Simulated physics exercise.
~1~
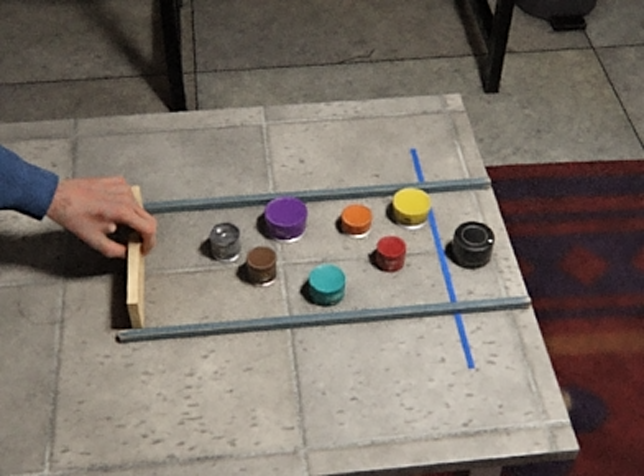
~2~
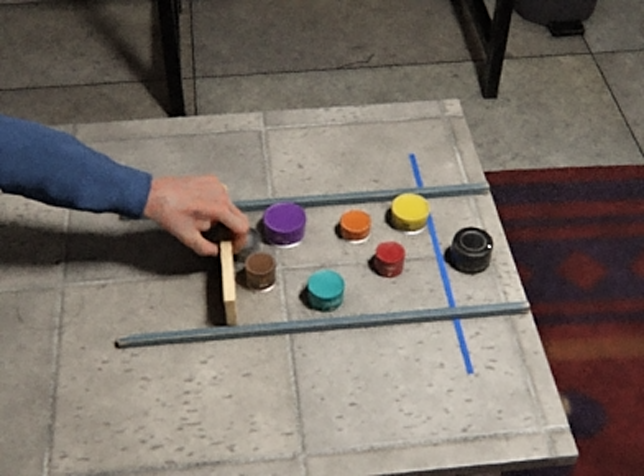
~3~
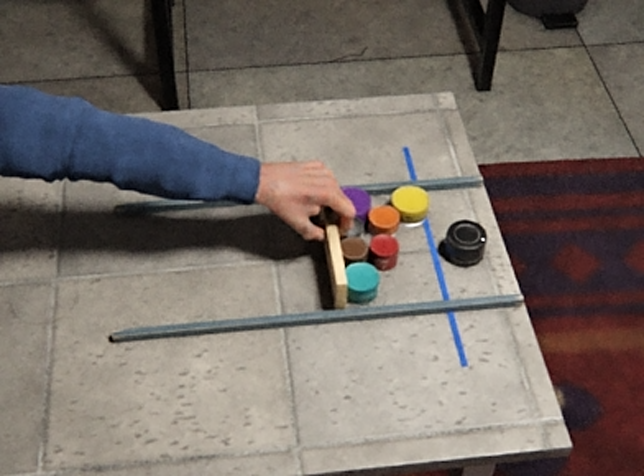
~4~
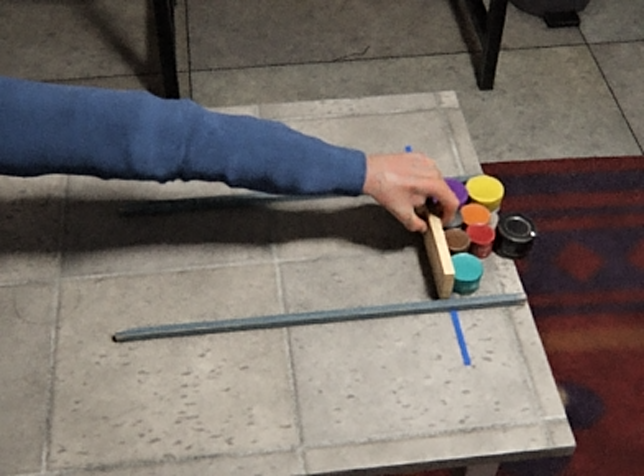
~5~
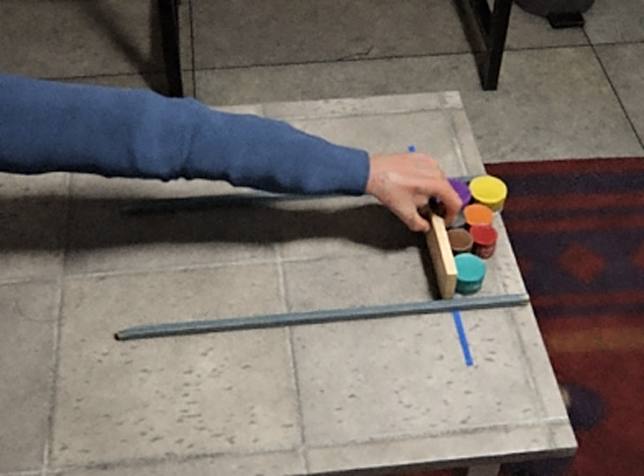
A hand in a blue sleeve holds an upright wooden board at the left of a grey tiled table, seen from above at an angle, between two bluish rails. Small round pots in grey, brown, purple, teal, orange, red and yellow lie scattered to its right, with a black one beyond a strip of blue tape. The hand slides the board right, reaching the grey tin first, then gathering the coloured pots into a cluster. It pushes them past the tape, shifting the black one to the table's edge. The board stops near the tape, and the black one drops off while the coloured pots stay crowded at the edge.
